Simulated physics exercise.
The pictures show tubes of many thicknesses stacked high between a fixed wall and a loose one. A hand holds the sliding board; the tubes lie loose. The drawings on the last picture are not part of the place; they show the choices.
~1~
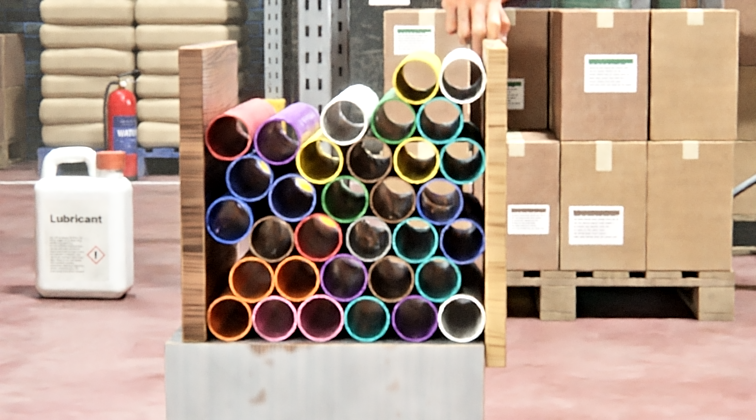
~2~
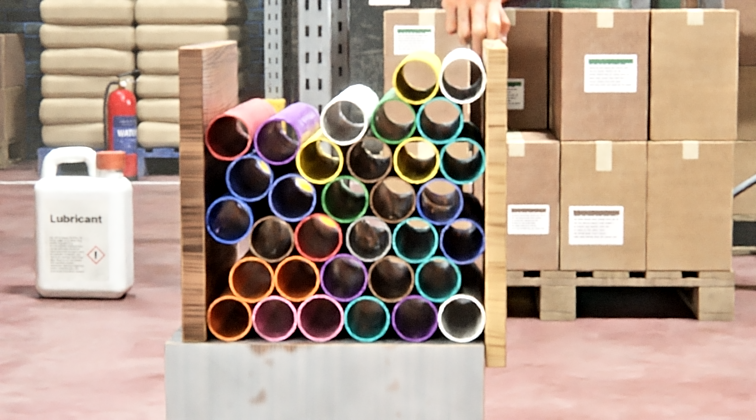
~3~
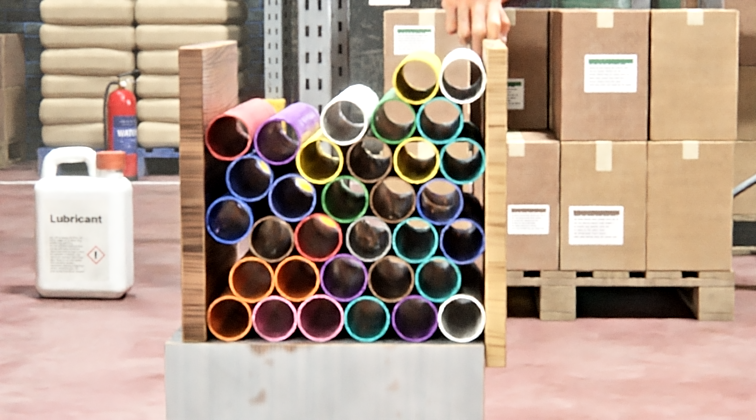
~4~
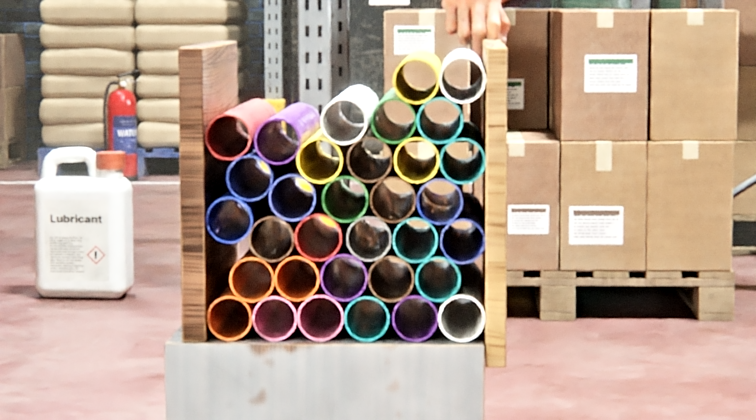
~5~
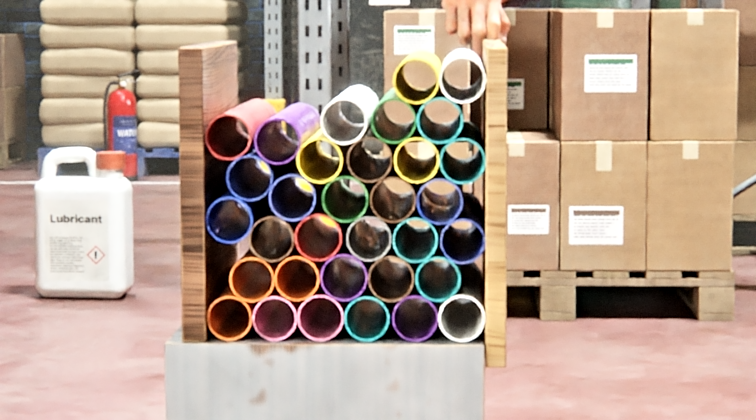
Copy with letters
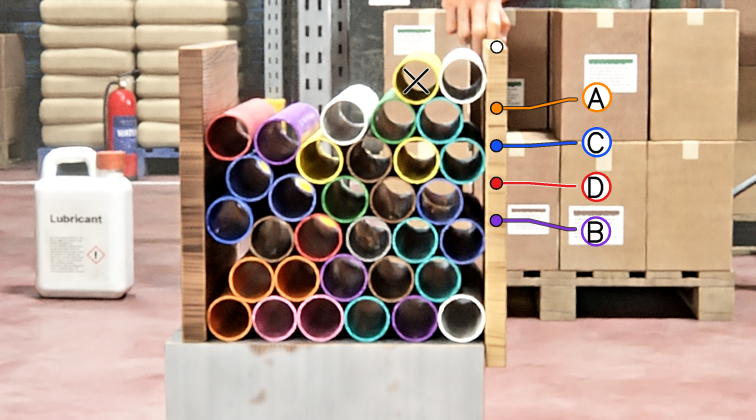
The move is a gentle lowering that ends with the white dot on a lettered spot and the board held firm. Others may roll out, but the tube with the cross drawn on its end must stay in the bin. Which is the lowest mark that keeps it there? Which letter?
Slide it to D.
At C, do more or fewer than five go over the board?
At C, fewer than five.
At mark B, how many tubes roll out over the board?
With B, four.
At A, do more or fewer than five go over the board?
It loses fewer than five.
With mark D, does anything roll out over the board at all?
Yes.
On the marked copy, A at (497, 108); B at (496, 221); C at (497, 146); D at (497, 183); the cross at (416, 81); the white dot at (497, 47).
Following D. Soon after the start, top of the board (486, 112).
Later, top of the board (486, 182).
In the end, top of the board (486, 183), one out over the board, the crossed one still inside.
As for the rest, A keeps the crossed one inside; B lets the crossed one out; C keeps the crossed one inside.
